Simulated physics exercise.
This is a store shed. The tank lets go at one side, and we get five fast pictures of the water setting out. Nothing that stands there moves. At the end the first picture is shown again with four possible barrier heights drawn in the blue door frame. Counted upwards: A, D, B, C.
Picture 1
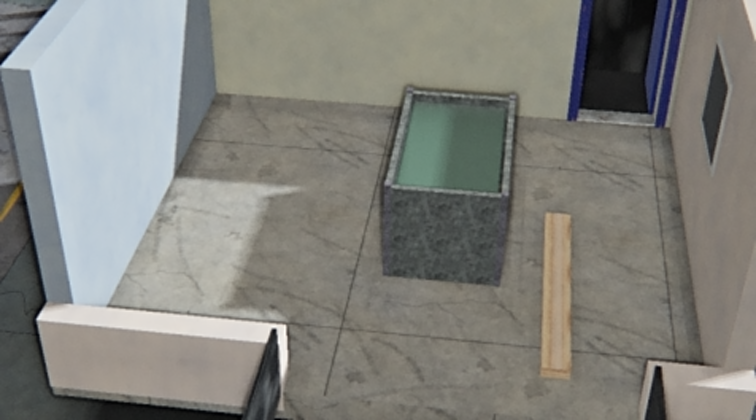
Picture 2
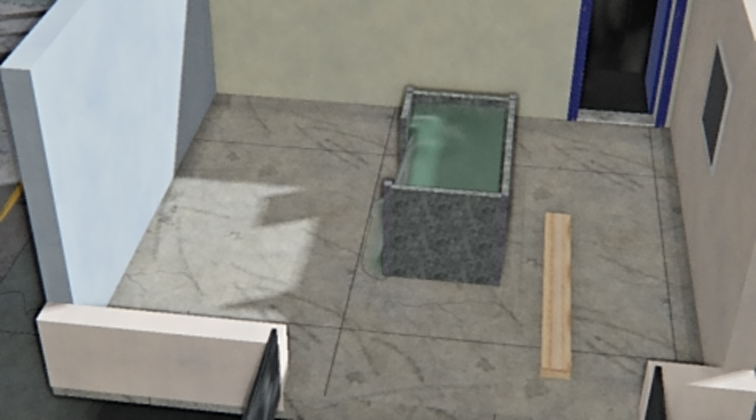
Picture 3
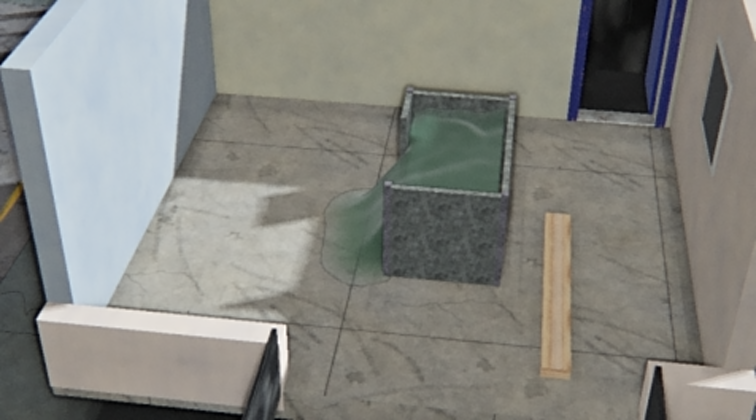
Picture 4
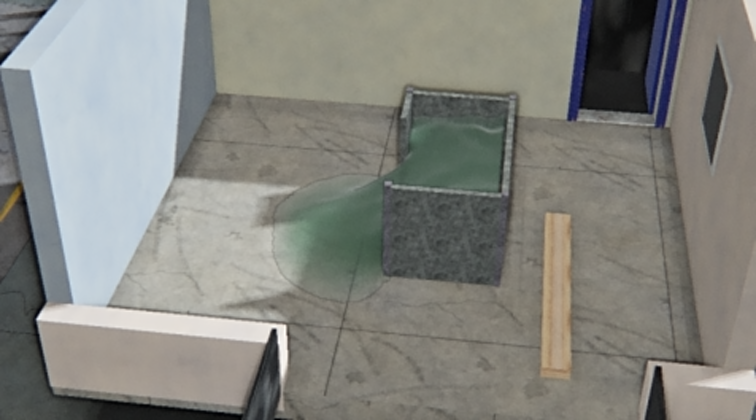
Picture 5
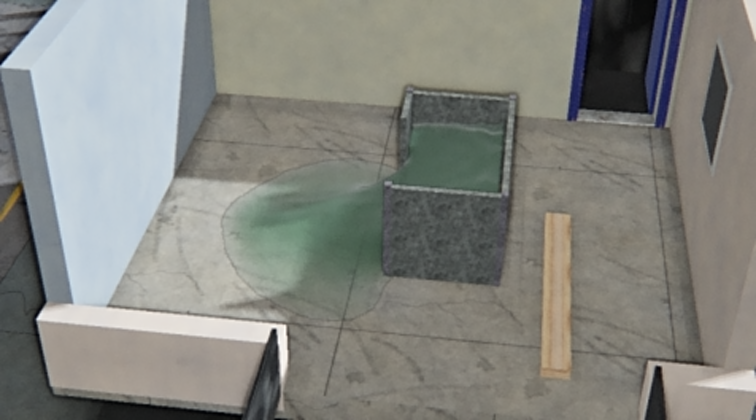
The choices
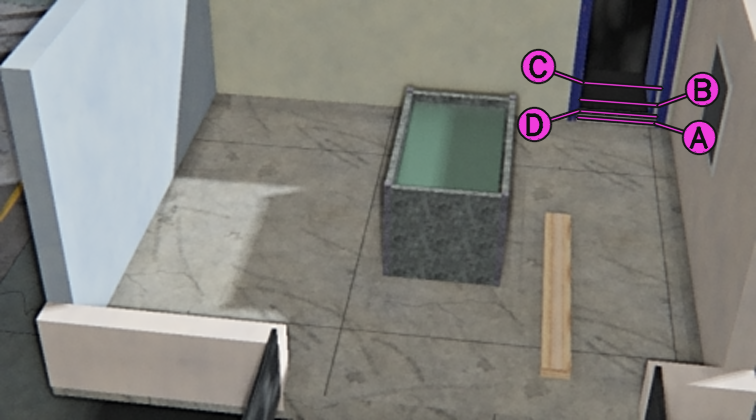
To begin with, greenish water rests level in a dark stone tank on a paved floor, with a wooden plank lying to its right. The tank's left side opens and water pours out, spreading leftward across the floor in a widening rounded pool while the level inside drops.
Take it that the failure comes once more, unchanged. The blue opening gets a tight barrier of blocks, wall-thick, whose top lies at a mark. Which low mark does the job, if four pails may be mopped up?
The answer is mark D.
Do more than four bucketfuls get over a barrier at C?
No, that is safe.
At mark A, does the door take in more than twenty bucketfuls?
No, less.
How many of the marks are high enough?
Three.
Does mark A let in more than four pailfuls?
Yes.
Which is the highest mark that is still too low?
It is A.
In magenta, A at (616, 120); B at (619, 102); C at (621, 85); D at (617, 113); from the bottom up A, D, B, C.
If A is chosen, about 8 bucketfuls get in.
If B is chosen, nothing gets over.
If C is chosen, nothing gets over.
If D is chosen, a splash gets over, under a bucket.
